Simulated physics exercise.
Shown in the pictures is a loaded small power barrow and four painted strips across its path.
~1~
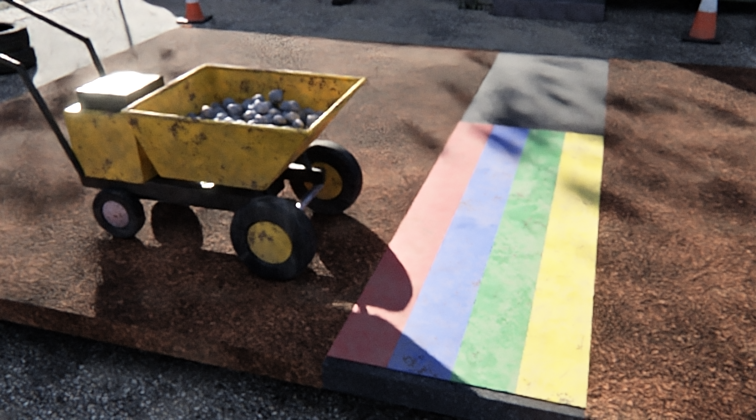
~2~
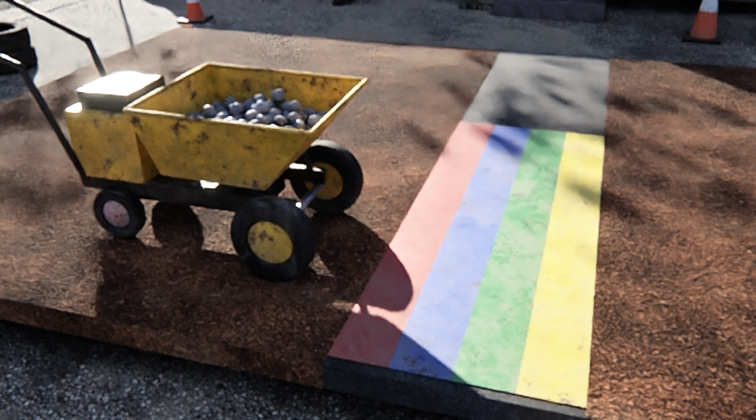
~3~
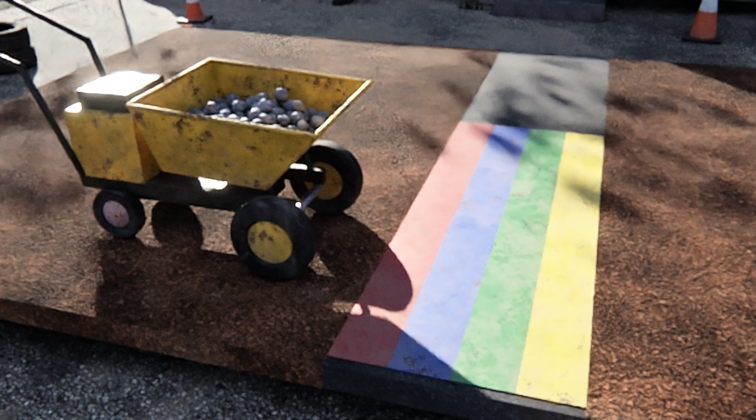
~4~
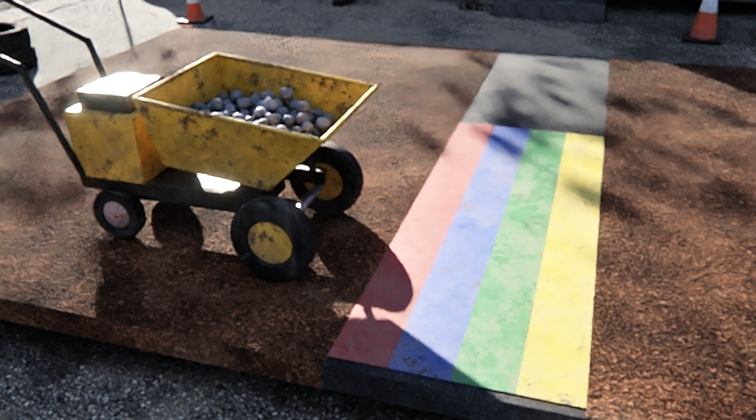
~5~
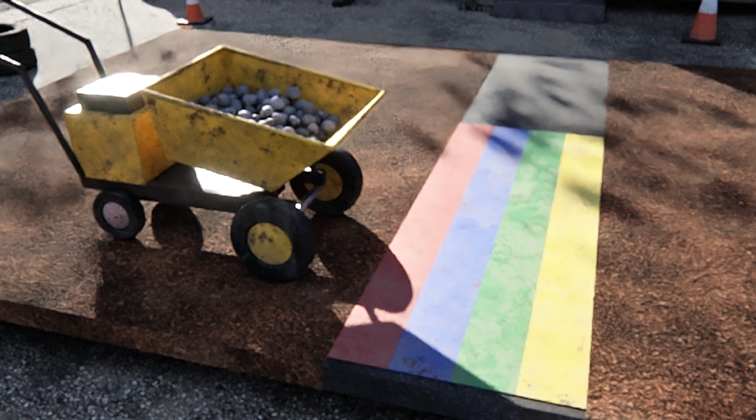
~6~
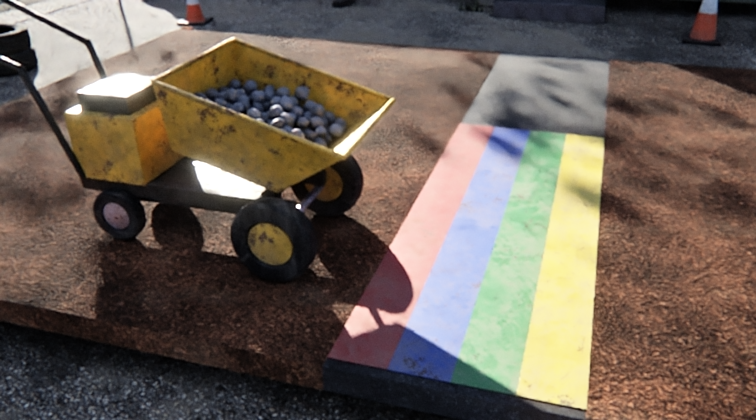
A small yellow power barrow loaded with round grey cobbles stands at the left on reddish-brown ground, seen from slightly above in sunlight and shadow. To its right lies a flat slab painted with red, blue, green and yellow strips, with orange cones behind. The skip, level at first, slowly tilts forward to the right, its back rising, while the wheels and camera stay still.
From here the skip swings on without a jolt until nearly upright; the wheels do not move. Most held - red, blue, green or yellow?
Blue holds the most.
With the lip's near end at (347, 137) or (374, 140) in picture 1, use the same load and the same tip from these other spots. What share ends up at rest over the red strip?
Roughly 0 per cent, and 0 per cent.
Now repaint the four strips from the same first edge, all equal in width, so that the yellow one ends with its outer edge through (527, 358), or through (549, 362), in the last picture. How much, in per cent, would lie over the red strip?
The first painting gives around 0 per cent, the second around 10 per cent.
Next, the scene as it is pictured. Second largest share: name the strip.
Just behind the leader sits the green strip.
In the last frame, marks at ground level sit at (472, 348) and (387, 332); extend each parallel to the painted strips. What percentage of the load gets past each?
Around 20 in a hundred for the first, 70 in a hundred for the second.
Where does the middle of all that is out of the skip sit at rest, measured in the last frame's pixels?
I'd place the middle at about (469, 263).
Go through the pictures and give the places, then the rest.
Lip of the skip (309, 133), level; top of the load (251, 118), round cobbles; red strip (376, 323); blue strip (433, 333); green strip (493, 344); yellow strip (556, 356), in the first frame.
Lip of the skip (311, 134), level; top of the load (253, 118), in the second frame.
Lip of the skip (315, 136), tipped barely; top of the load (246, 124), in the third frame.
Lip of the skip (323, 141), tipped a little; top of the load (230, 114), in the fourth frame.
Lip of the skip (332, 149), tipped a little; top of the load (235, 110), in the fifth frame.
Lip of the skip (343, 158), tipped clearly; top of the load (230, 108); red strip (376, 325); blue strip (434, 335); green strip (494, 346); yellow strip (557, 358), in the sixth frame.
Just after the last frame, skip tipped steeply; every one in the skip.
A moment on, skip tipped right over; the larger part in the skip; about a tenth over the red strip; about a tenth over the blue strip; just a few over the green strip.
Further on, skip tipped right over; roughly a quarter in the skip; about a tenth over the red strip; roughly a third over the blue strip; roughly a quarter over the green strip; just a few over the yellow strip; just a few off the paint.
When it is over, skip tipped right over; roughly a quarter in the skip; about a tenth over the red strip; roughly a third over the blue strip; roughly a quarter over the green strip; just a few over the yellow strip; just a few off the paint.
